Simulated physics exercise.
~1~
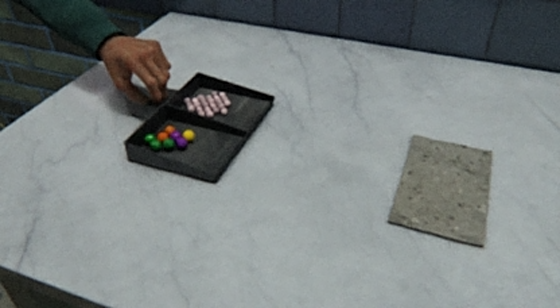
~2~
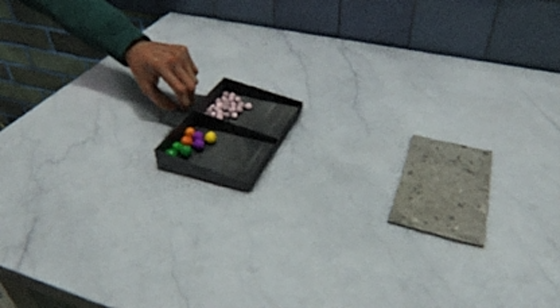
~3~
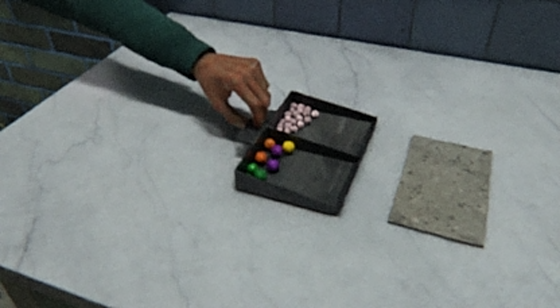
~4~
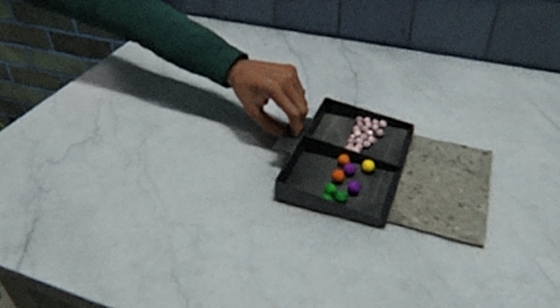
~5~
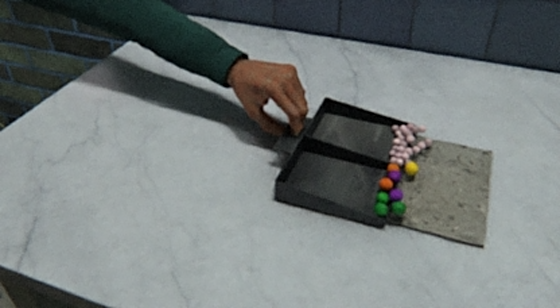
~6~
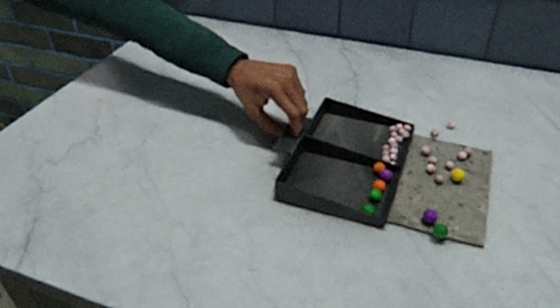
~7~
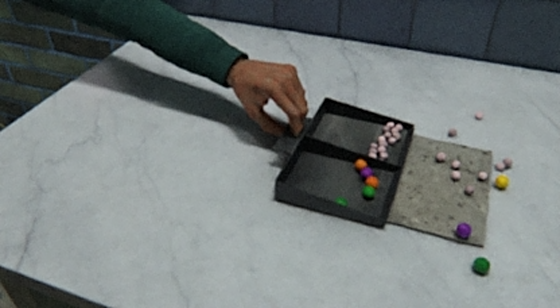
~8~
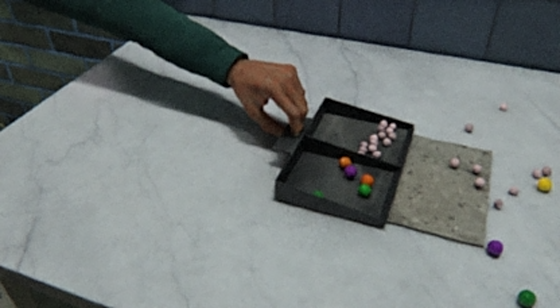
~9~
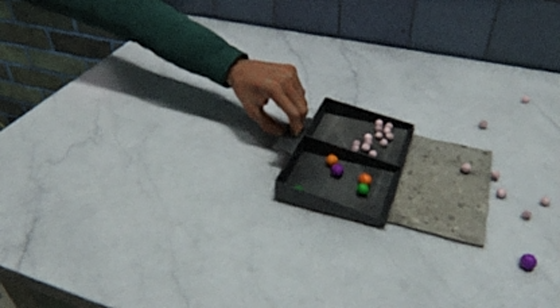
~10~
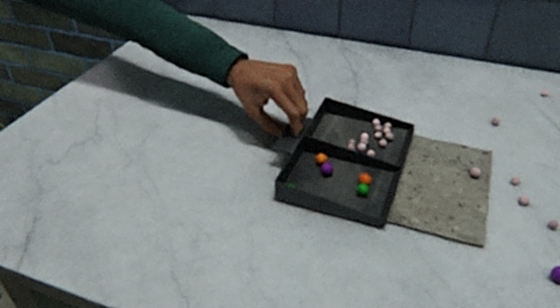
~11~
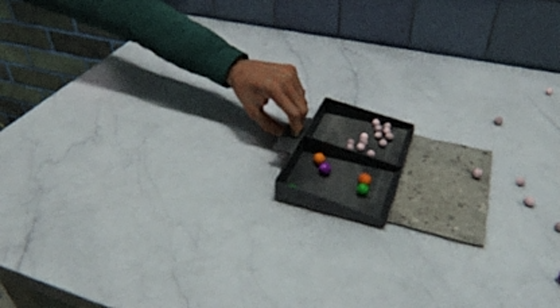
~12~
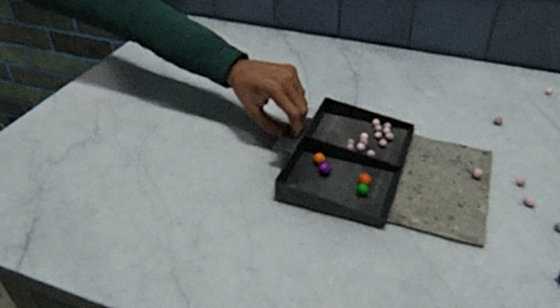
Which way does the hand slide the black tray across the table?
The hand slides the black tray to the right, towards the grey slab.
The footage shows a hand sliding a black two-part tray of colourful balls and small pink balls rightward across a marble table until it stops at a grey slab, where some of both groups spill over the slab and scatter beyond while the rest stay inside.
